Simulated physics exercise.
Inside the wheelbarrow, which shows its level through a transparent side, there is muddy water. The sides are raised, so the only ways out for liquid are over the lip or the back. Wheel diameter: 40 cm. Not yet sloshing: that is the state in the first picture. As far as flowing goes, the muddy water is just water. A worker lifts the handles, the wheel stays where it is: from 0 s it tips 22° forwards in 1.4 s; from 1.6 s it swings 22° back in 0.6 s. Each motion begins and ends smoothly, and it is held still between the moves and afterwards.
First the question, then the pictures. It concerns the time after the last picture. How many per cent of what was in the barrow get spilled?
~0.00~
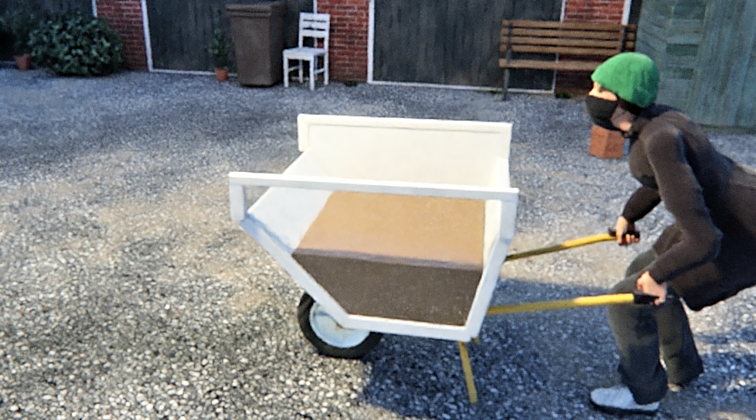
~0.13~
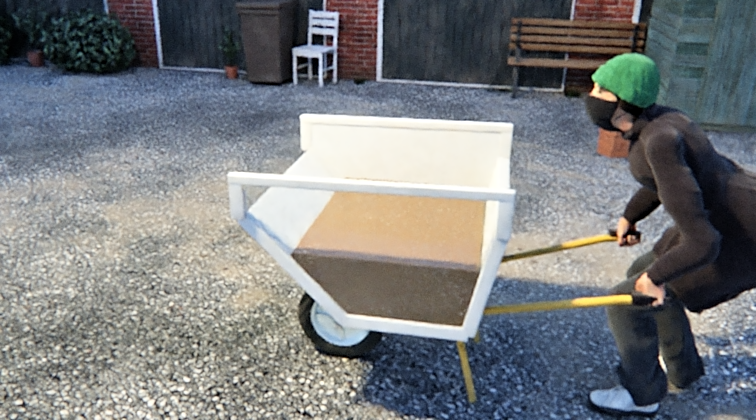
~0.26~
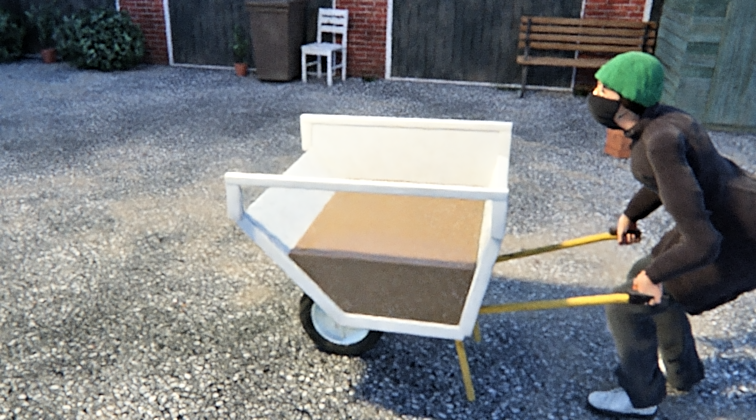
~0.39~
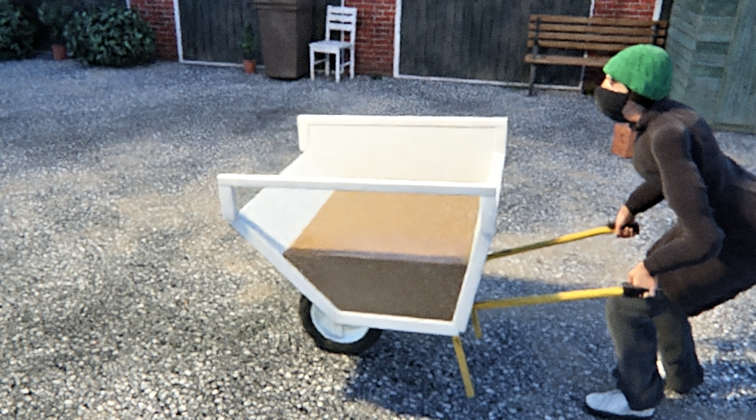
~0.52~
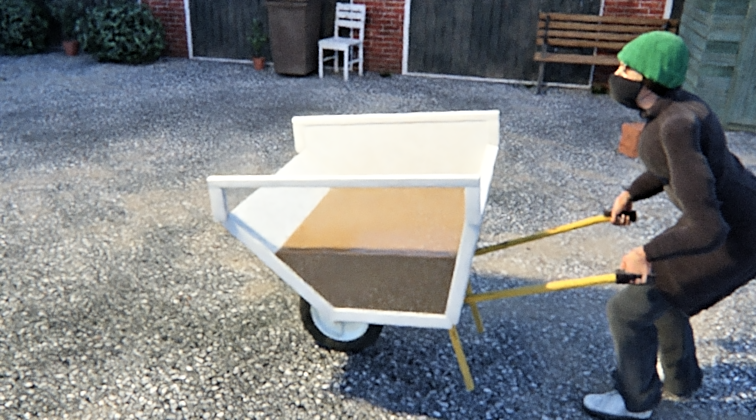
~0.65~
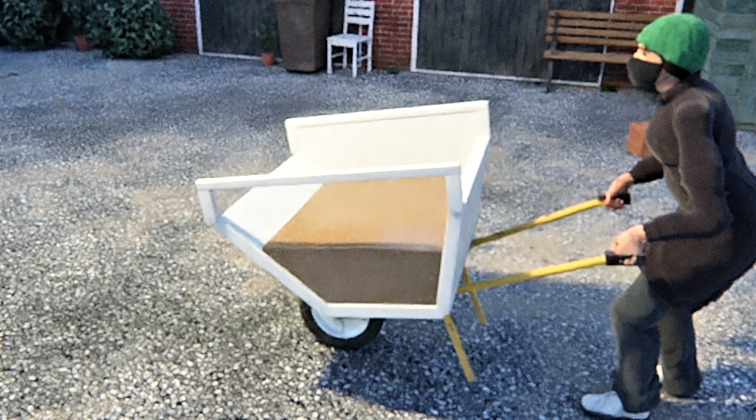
Roughly 33 per cent gets spilled.
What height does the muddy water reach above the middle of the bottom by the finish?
20 cm.
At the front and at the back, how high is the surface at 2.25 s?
Some 14 cm in front and some 26 cm behind.
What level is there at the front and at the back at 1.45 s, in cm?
About 22 cm in front and 4 cm behind.
Then, 1.45 s in, the barrow is at 22° forwards, the surface stands 22 cm on the front, 4 cm on the back; the loss stands at 16 per cent, over the front.
Then, 2.25 s in, the surface stands 15 cm on the front, 26 cm on the back; the loss stands at 28 per cent, over the front.
Then, 3.00 s in, the surface stands 16 cm on the front, 11 cm on the back; the loss stands at 29 per cent, over the front.
Then, 5.09 s in, the loss stands at 33 per cent, over the front, 35 of 108 litres.
